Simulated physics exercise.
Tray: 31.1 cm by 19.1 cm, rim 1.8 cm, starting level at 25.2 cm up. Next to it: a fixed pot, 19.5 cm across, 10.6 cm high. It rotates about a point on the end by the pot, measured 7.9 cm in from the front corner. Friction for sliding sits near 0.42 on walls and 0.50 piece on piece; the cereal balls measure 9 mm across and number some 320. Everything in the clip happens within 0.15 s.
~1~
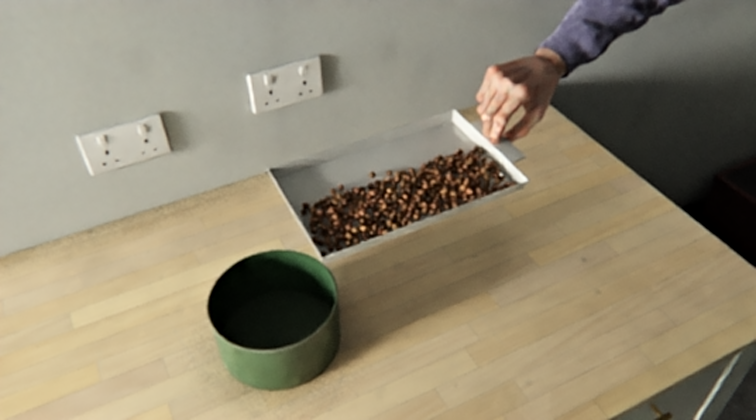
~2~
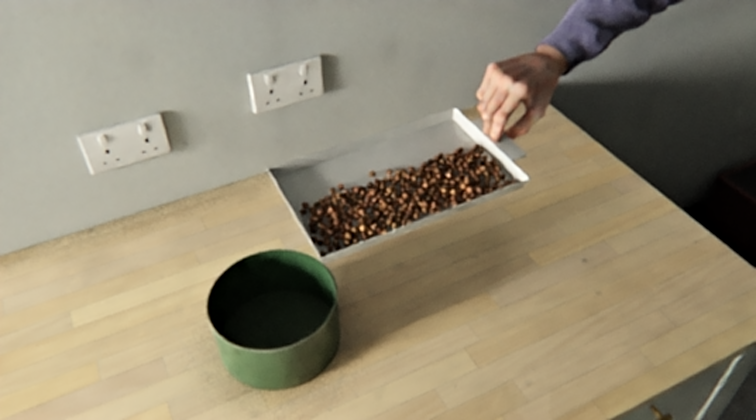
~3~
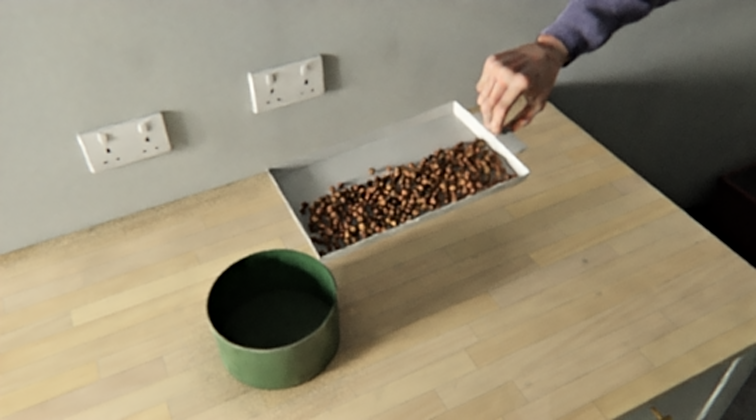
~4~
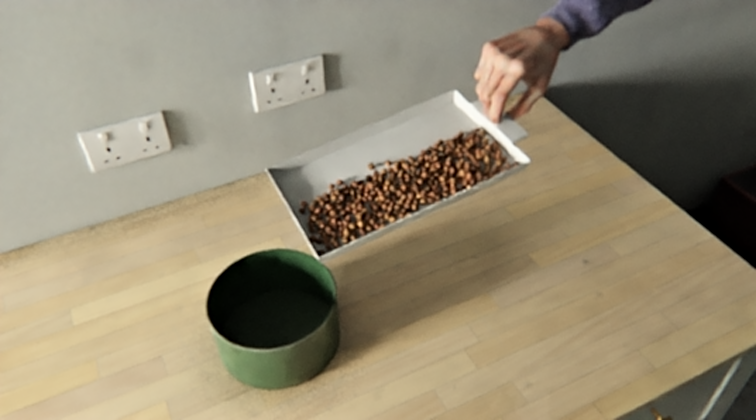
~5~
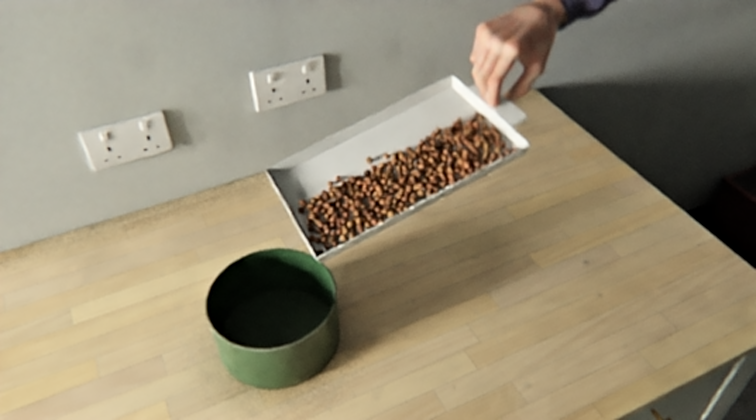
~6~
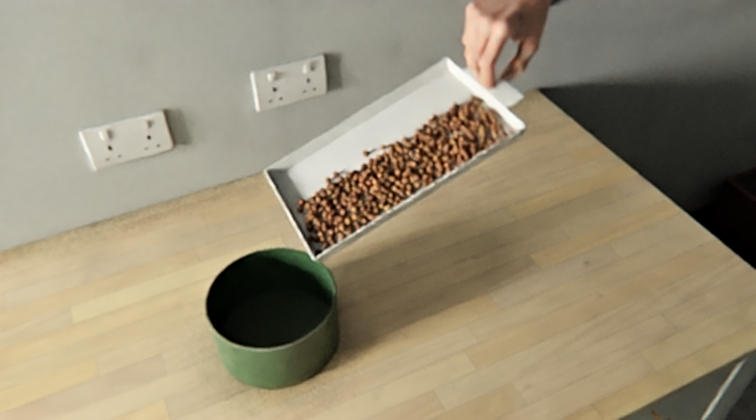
On a wooden worktop against a grey wall, a hand held a shallow white tray of small brown pieces beside a round green pot, then gradually raised the right end, tilting the tray toward the pot.
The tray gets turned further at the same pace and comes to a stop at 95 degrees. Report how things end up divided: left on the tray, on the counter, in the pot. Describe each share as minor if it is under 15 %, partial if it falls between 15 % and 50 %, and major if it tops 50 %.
Tray - minor; counter - partial; pot - major.
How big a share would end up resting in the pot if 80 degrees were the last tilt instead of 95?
Share in the pot: Around 60 %.
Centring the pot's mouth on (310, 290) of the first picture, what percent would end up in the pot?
I'd put it at around 25 per cent.
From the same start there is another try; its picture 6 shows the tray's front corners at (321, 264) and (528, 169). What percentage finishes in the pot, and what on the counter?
That works out as pot 10 and counter 90.
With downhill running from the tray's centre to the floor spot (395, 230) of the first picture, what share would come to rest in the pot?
About 10 per cent.
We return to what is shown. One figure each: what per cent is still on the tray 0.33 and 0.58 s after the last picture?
I'd say roughly 100, then roughly 0.
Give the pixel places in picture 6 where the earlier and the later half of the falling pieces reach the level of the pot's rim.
Early: About (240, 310); late: About (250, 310).
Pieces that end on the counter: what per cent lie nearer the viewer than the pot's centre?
About 60 percent of the spill.
Then, 0.20 s after the last picture, tilt 59 degrees; the tray holds 100 %, the pot 0 %.
Then, 0.33 s after the last picture, tilt 86 degrees; the tray holds 100 %, the pot 0 %.
Then, 0.58 s after the last picture, tilt 95 degrees; the tray holds 0 %, the pot 55 %.
In the end, tray 0 %, counter 30 %, pot 70 %.
